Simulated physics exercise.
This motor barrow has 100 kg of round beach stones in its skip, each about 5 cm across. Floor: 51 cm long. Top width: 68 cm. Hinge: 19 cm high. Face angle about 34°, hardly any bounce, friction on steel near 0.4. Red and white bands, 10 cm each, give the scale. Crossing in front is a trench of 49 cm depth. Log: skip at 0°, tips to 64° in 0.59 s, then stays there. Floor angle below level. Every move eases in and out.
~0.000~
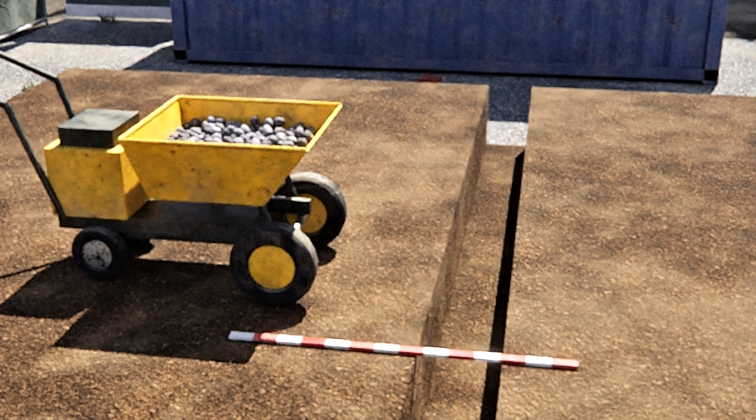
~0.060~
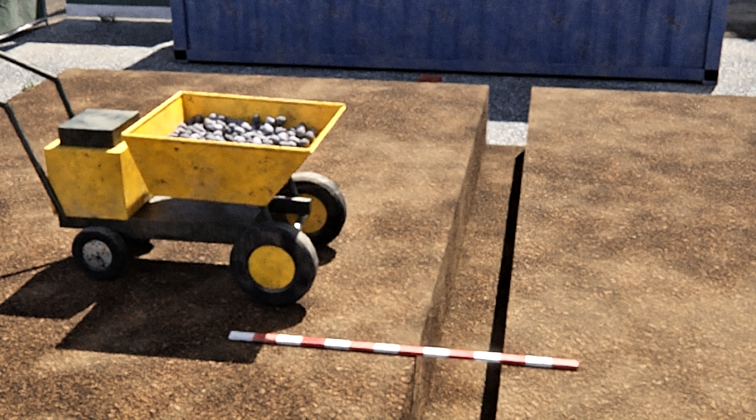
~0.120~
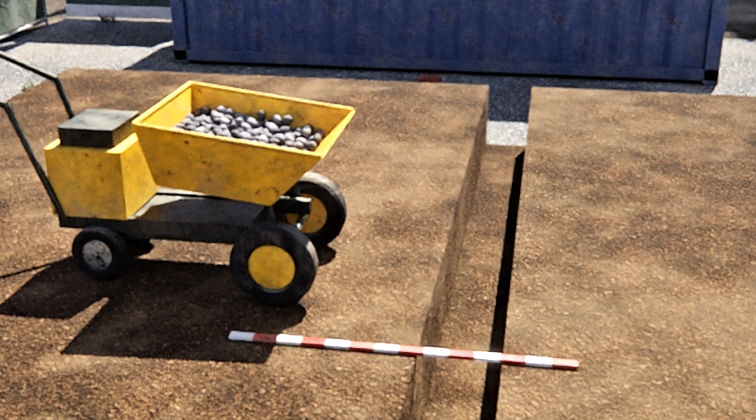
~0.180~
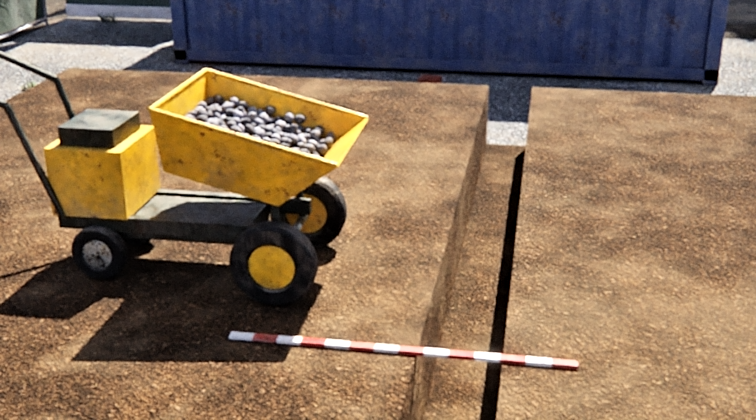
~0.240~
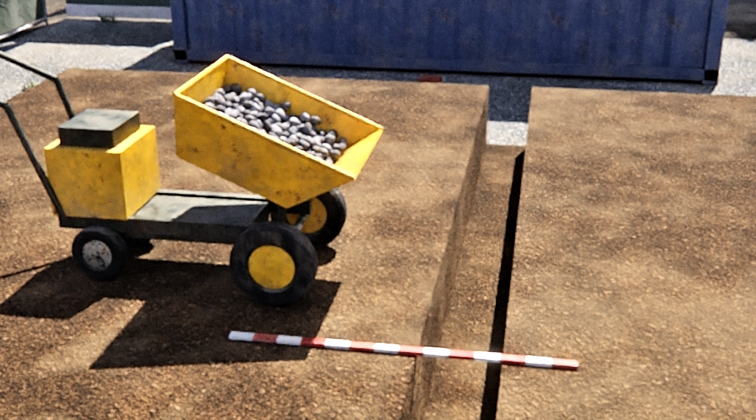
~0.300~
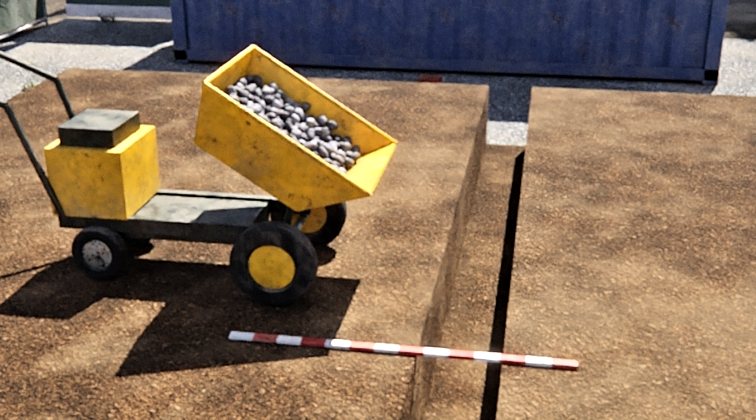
A yellow motor barrow standing beside a trench, its skip of round grey stones tilting steadily forward to the right.
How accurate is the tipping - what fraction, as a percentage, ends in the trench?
Close to 87 in every hundred.
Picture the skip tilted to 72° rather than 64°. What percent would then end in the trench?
Some 95% would finish there.
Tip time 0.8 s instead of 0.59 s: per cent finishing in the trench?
Near 95 per cent.
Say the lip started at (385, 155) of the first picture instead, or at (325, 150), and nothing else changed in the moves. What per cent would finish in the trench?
It comes to about 25 and 75 in a hundred.
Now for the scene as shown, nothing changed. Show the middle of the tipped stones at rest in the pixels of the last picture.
Middle at around (477, 368), I'd say.
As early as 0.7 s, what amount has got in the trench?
I'd put it near 10 per cent.
After 0.4 s the floor is at 54°; 100 % in the skip; the foremost stones are at (369, 204).
After 0.7 s the floor is at 64°; 86 % in the skip, 5 % short of the trench, 9 % in the trench; the foremost stones are at (461, 267).
After 1.0 s the floor is at 64°; 26 % in the skip, 4 % short of the trench, 58 % in the trench, 12 % past the trench; the foremost stones are at (603, 294).
After 3.0 s the floor is at 64°; 0 % in the skip, 87 % in the trench, 13 % past the trench; the foremost stones are at (743, 306).
